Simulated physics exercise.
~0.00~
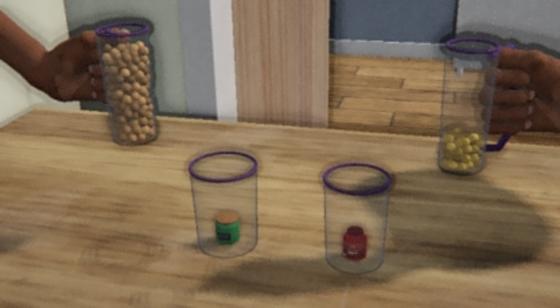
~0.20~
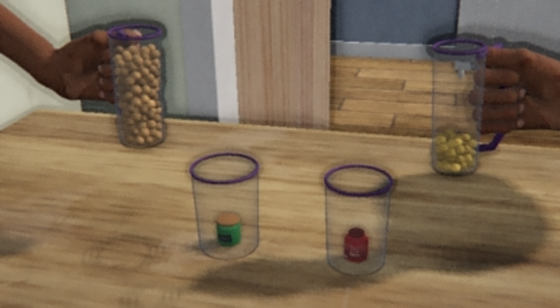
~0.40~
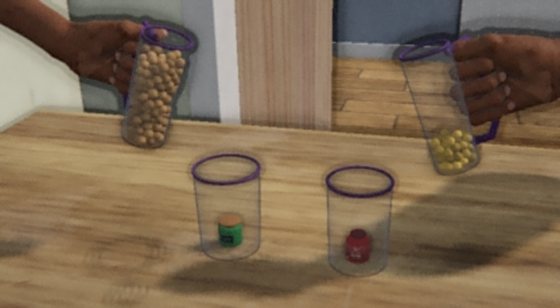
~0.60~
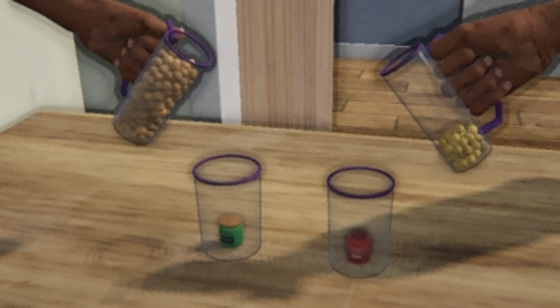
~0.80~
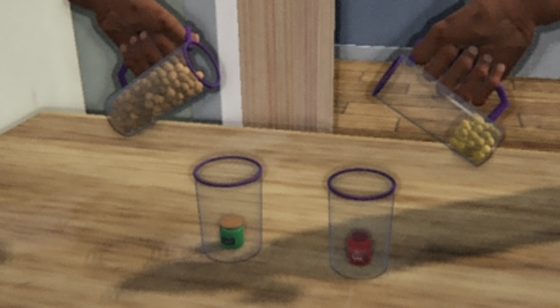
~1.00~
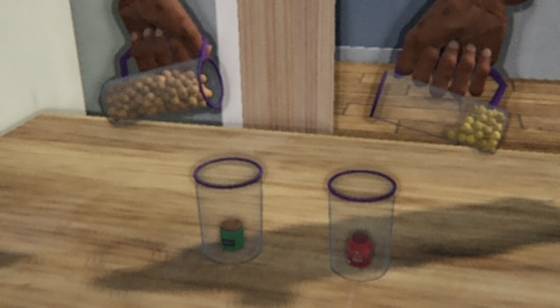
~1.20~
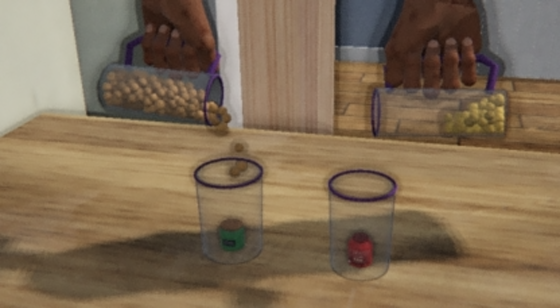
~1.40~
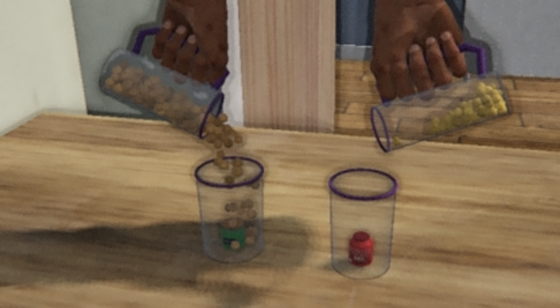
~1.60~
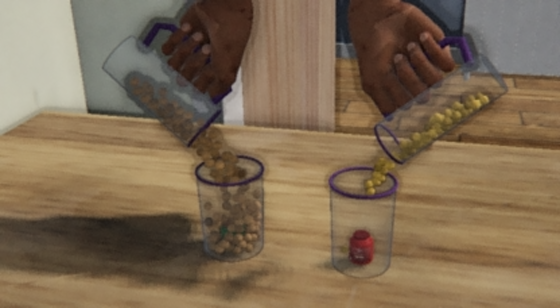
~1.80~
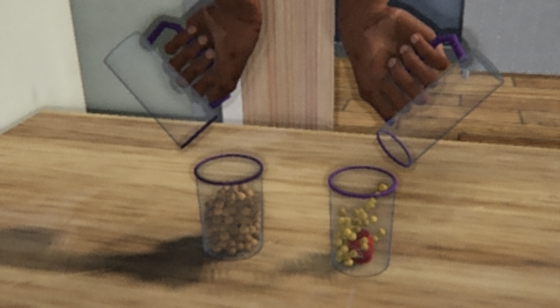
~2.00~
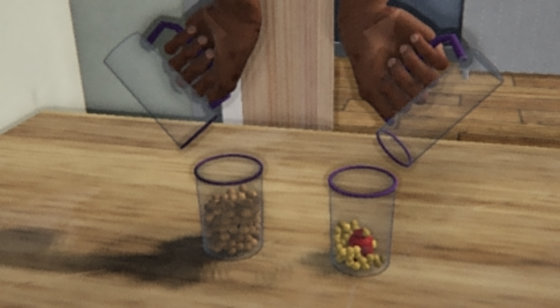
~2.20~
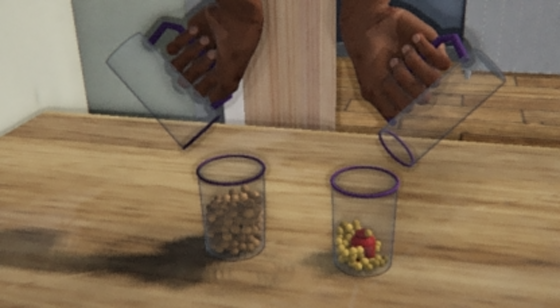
In this clip, two hands tip clear, purple-rimmed cups over two glasses holding small objects, the left pouring brown balls first, then the right pouring fewer yellow ones. The green object on the left ends up buried, while the red one on the right still shows.
